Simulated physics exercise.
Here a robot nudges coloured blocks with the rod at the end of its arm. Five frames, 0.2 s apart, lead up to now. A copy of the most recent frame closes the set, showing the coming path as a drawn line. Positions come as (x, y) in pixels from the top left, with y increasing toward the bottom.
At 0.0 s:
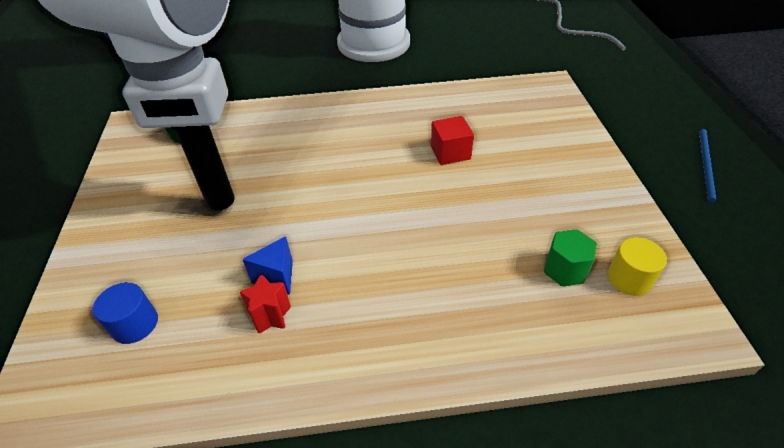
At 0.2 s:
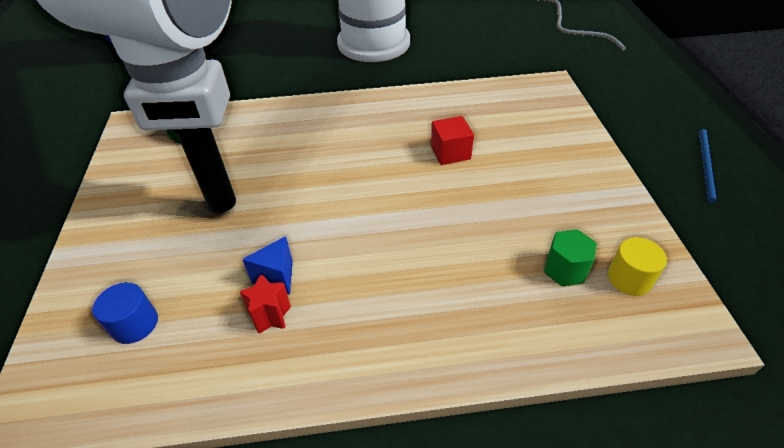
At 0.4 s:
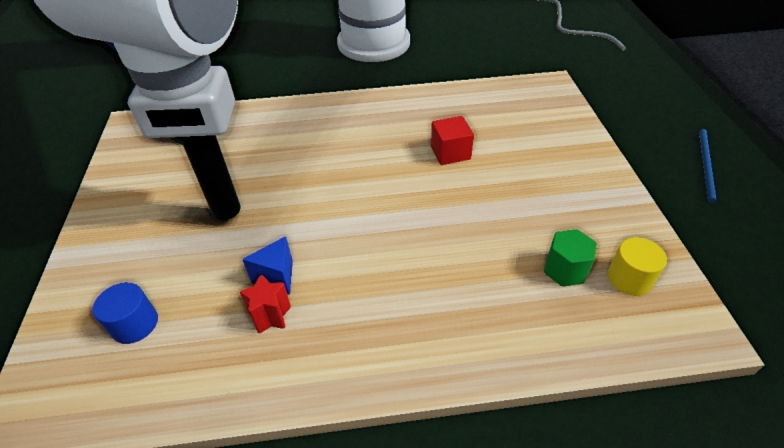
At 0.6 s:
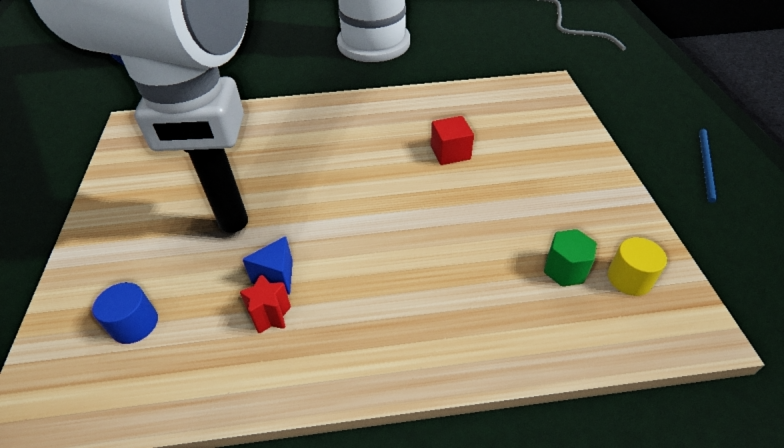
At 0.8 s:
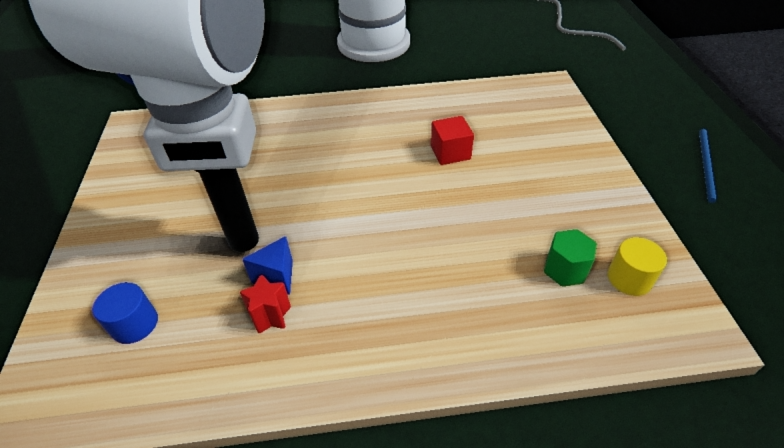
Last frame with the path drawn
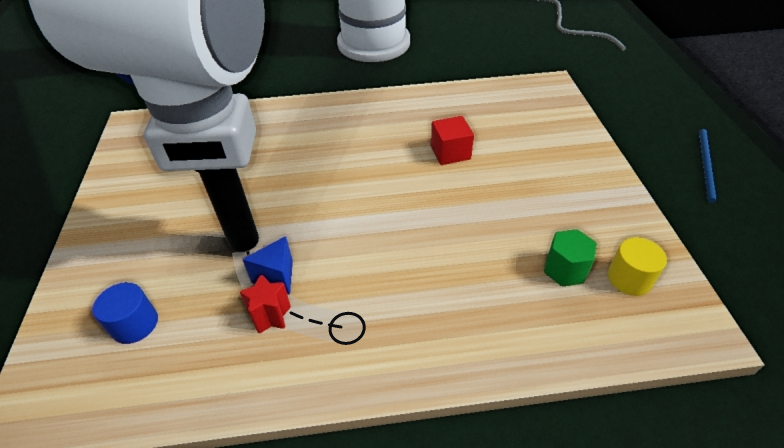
To begin with, a robot arm holds its black rod over a wooden board, above a blue triangle and red star, with other coloured blocks spread around. The rod barely shifts at first, then moves down and slightly right until its tip is beside the triangle, while every block remains still.
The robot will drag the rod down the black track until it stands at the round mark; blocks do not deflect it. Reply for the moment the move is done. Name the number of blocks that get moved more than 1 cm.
It displaces two.
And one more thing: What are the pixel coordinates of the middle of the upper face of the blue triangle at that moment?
The centre of its top will be at (310, 268).
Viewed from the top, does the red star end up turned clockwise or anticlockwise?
The block spins clockwise.
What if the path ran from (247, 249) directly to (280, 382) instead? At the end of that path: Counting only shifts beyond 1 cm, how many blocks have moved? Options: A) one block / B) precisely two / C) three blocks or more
B (precisely two)
Drawn move, from (247, 249) through (260, 286) and (295, 315) to (347, 328).
On the path given first. One third of the way, rod (257, 279); red star (264, 296), turned 15° clockwise; blue triangle (283, 262), turned 35° anticlockwise.
Two thirds of the way, rod (294, 308); red star (275, 320), turned 65° clockwise; blue triangle (307, 268), turned 105° anticlockwise.
At the end, rod (346, 321); red star (278, 323), turned 80° clockwise; blue triangle (310, 268), turned 115° anticlockwise.
